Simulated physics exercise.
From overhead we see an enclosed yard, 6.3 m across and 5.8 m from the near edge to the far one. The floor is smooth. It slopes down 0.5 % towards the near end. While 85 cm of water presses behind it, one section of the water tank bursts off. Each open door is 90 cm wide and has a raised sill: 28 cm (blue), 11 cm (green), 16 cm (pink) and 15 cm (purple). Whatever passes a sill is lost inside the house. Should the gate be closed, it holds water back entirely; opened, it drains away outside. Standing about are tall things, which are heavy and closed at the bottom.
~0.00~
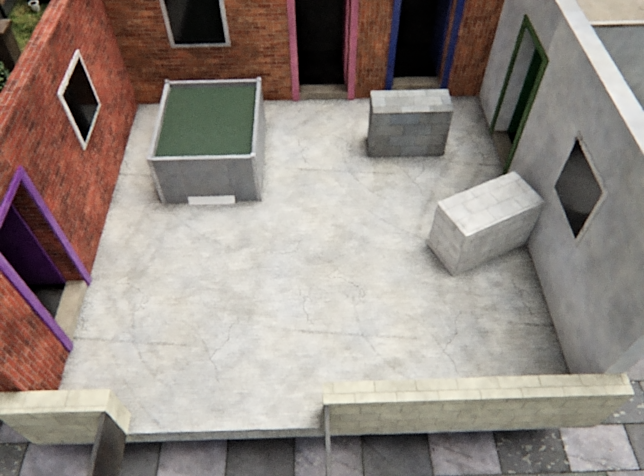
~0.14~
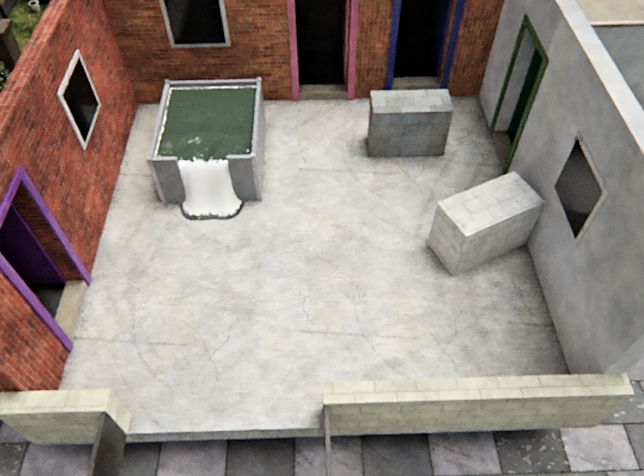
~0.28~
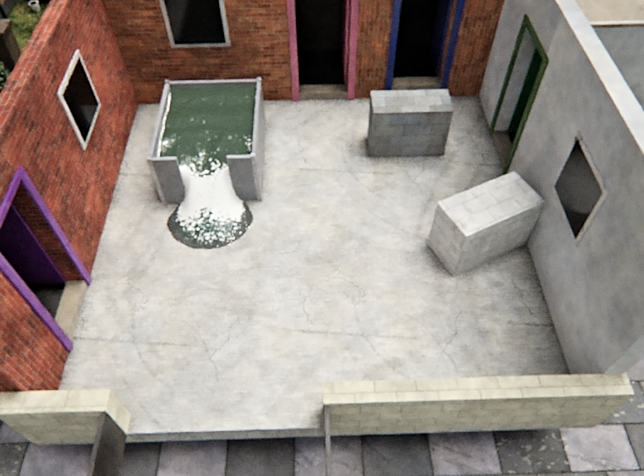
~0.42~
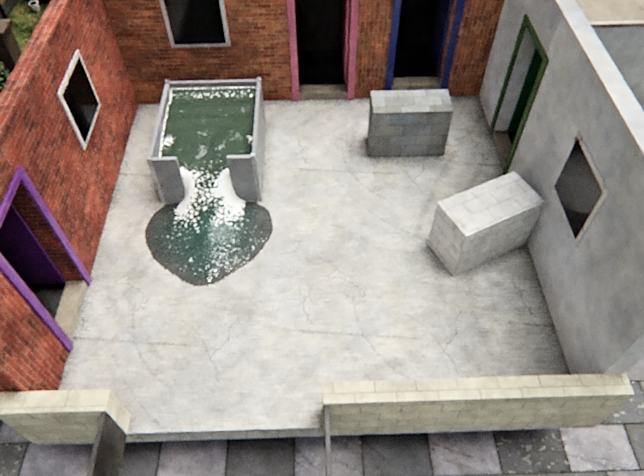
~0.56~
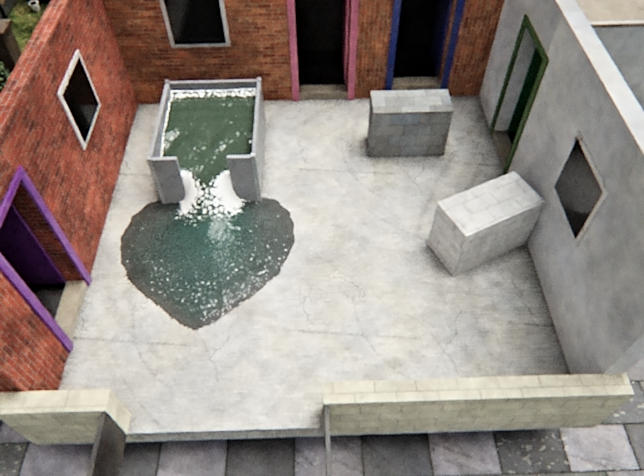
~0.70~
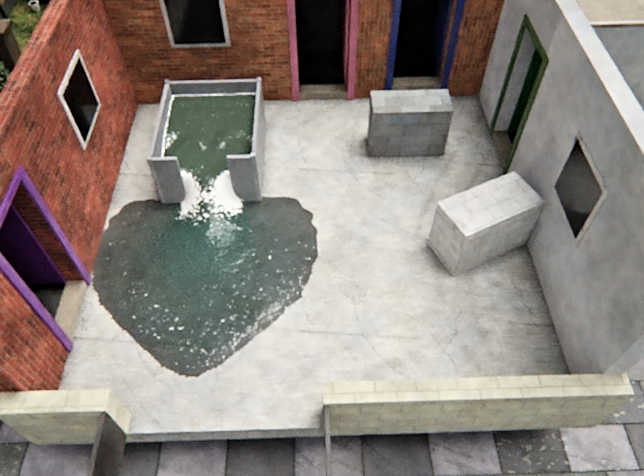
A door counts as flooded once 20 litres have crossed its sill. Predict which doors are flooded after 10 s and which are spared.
Result: At the blue door the inflow will be within bounds; at the green door the inflow will be within bounds; at the pink door the inflow will be within bounds; at the purple door the inflow will be within bounds.
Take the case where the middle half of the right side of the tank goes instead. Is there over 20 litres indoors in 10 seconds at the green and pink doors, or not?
Door green goes beyond, door pink stays within.
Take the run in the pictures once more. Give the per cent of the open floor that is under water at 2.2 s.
Close to 45 in a hundred.
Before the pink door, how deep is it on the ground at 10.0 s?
I'd put it at around 0.0 cm deep.
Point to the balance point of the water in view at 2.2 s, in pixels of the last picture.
Centre: Roughly (211, 226) px.
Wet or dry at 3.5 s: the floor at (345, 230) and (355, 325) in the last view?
I'd say spared, then drenched.
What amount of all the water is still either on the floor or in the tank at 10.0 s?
About 48 percent of the water remains.
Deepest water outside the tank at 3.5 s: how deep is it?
21 cm or so.
After 1.4 s water covers 35 % of the floor and is deepest (44 cm) near (53, 415); blue door not reached, green door not reached, pink door not reached, purple door 19 cm at the sill, 0 L in.
After 2.2 s water covers 45 % of the floor and is deepest (34 cm) near (53, 415); blue door not reached, green door not reached, pink door not reached, purple door 14 cm at the sill, 2 L in.
After 3.5 s water covers 45 % of the floor and is deepest (21 cm) near (214, 207); blue door not reached, green door not reached, pink door not reached, purple door 15 cm at the sill, 2 L in.
After 6.0 s water covers 50 % of the floor and is deepest (12 cm) near (214, 207); blue door not reached, green door not reached, pink door not reached, purple door 9 cm at the sill, 3 L in.
After 10.0 s water covers 65 % of the floor and is deepest (8 cm) near (576, 399); blue door not reached, green door not reached, pink door not reached, purple door 5 cm at the sill, 3 L in.
